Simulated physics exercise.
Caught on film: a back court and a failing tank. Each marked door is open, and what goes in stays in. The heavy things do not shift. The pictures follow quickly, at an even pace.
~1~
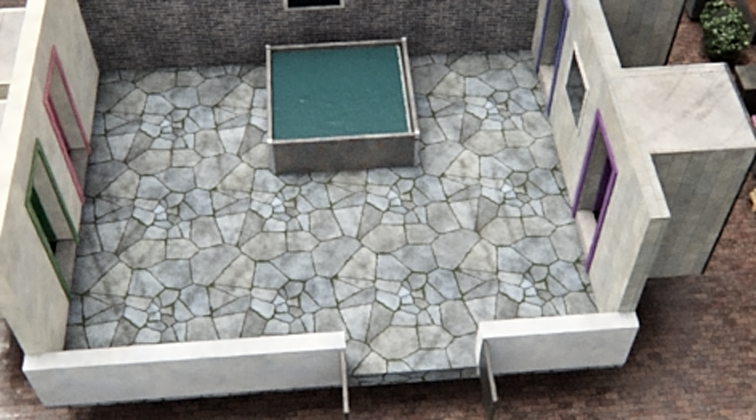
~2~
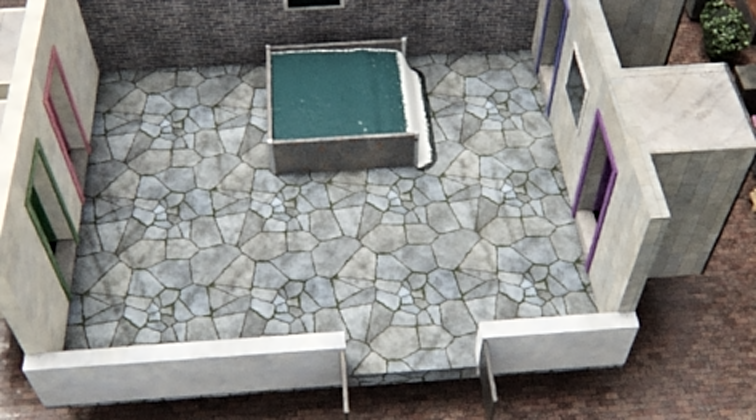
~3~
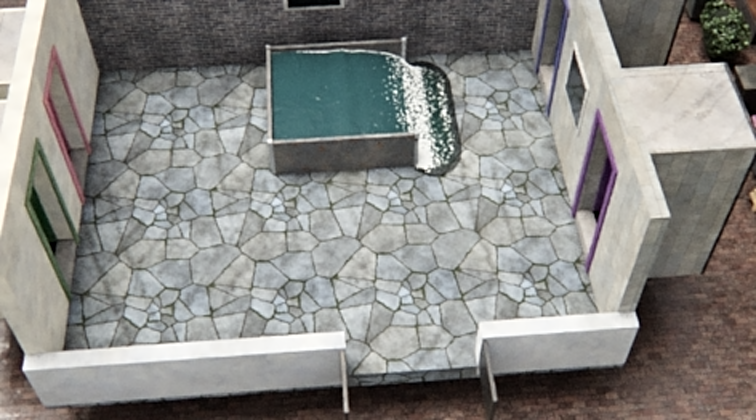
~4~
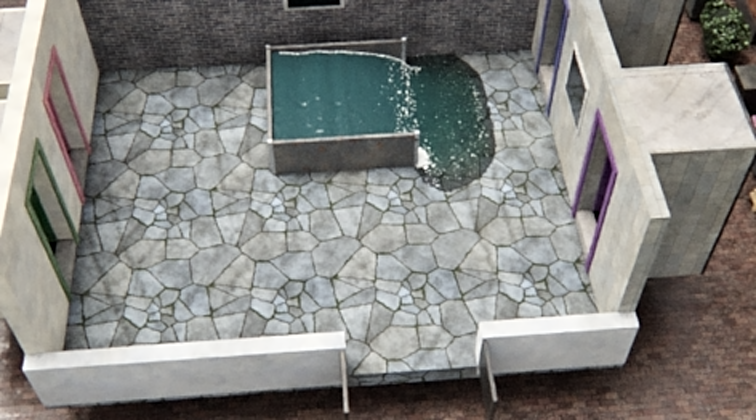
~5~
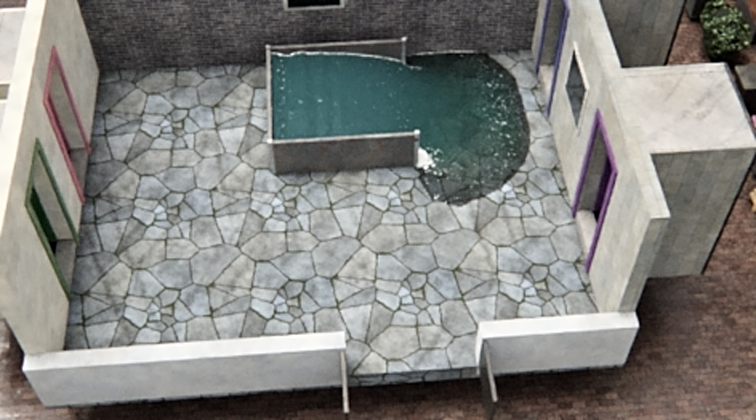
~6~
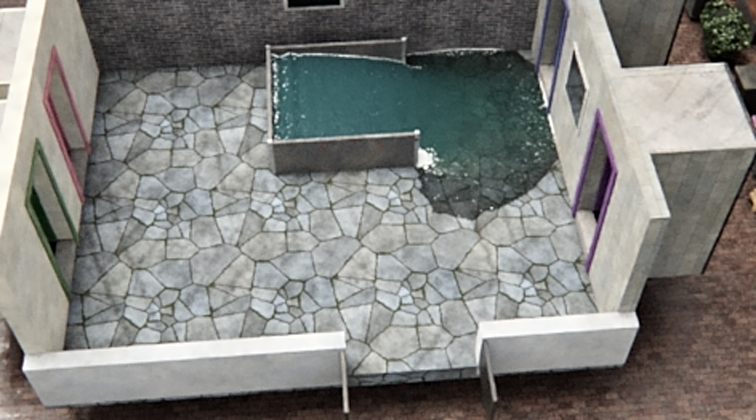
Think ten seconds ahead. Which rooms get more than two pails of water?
One by one: The pink door admits no more than that; the purple door admits no more than that; the blue door lets in a lot; the green door admits no more than that.
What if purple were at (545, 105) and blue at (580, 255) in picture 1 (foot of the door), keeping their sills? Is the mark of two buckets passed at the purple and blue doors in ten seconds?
One by one: Purple door passes that mark, blue door holds.
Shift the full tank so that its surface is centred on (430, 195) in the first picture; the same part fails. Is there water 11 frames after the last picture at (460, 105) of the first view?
There: Under water.
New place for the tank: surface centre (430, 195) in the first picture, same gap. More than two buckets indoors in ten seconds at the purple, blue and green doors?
In short: The purple door goes over, the blue door keeps below it, the green door stays under.
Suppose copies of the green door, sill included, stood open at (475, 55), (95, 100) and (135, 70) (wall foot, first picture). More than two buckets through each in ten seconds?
One after the other: Passes that mark, takes less, stays under.
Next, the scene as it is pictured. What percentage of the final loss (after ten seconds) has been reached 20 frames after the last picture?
I make it 35 per cent.
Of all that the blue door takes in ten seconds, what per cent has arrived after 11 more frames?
Some 60 per cent.
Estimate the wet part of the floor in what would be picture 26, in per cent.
Roughly 35 per cent.
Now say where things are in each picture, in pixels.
The first frame shows still water in the water tank at (340, 92).
In the second frame, the front is at (420, 168), out from the gap at (408, 106).
In the third frame, the front is at (436, 173), out from the gap at (408, 108).
In the fourth frame, water pours out at (407, 109) and has run to (471, 176).
In the fifth frame, the front is at (520, 159), out from the gap at (407, 110).
In the sixth frame, water pours out at (407, 110) and has run to (556, 151).
A moment on, water covers 20 % of the floor; the pink door not reached, the purple door wet at the sill, nothing in, the blue door over two buckets in, the green door not reached.
Next, water covers 25 % of the floor; the pink door not reached, the purple door wet at the sill, nothing in, the blue door far over two buckets in, the green door not reached.
Then, water covers 35 % of the floor; the pink door not reached, the purple door wet at the sill, nothing in, the blue door far over two buckets in, the green door not reached.
Later, water covers 65 % of the floor; the pink door not reached, the purple door wet at the sill, nothing in, the blue door far over two buckets in, the green door not reached.
In the end, water covers 90 % of the floor; the pink door wet at the sill, nothing in, the purple door wet at the sill, nothing in, the blue door far over two buckets in, the green door wet at the sill, nothing in.
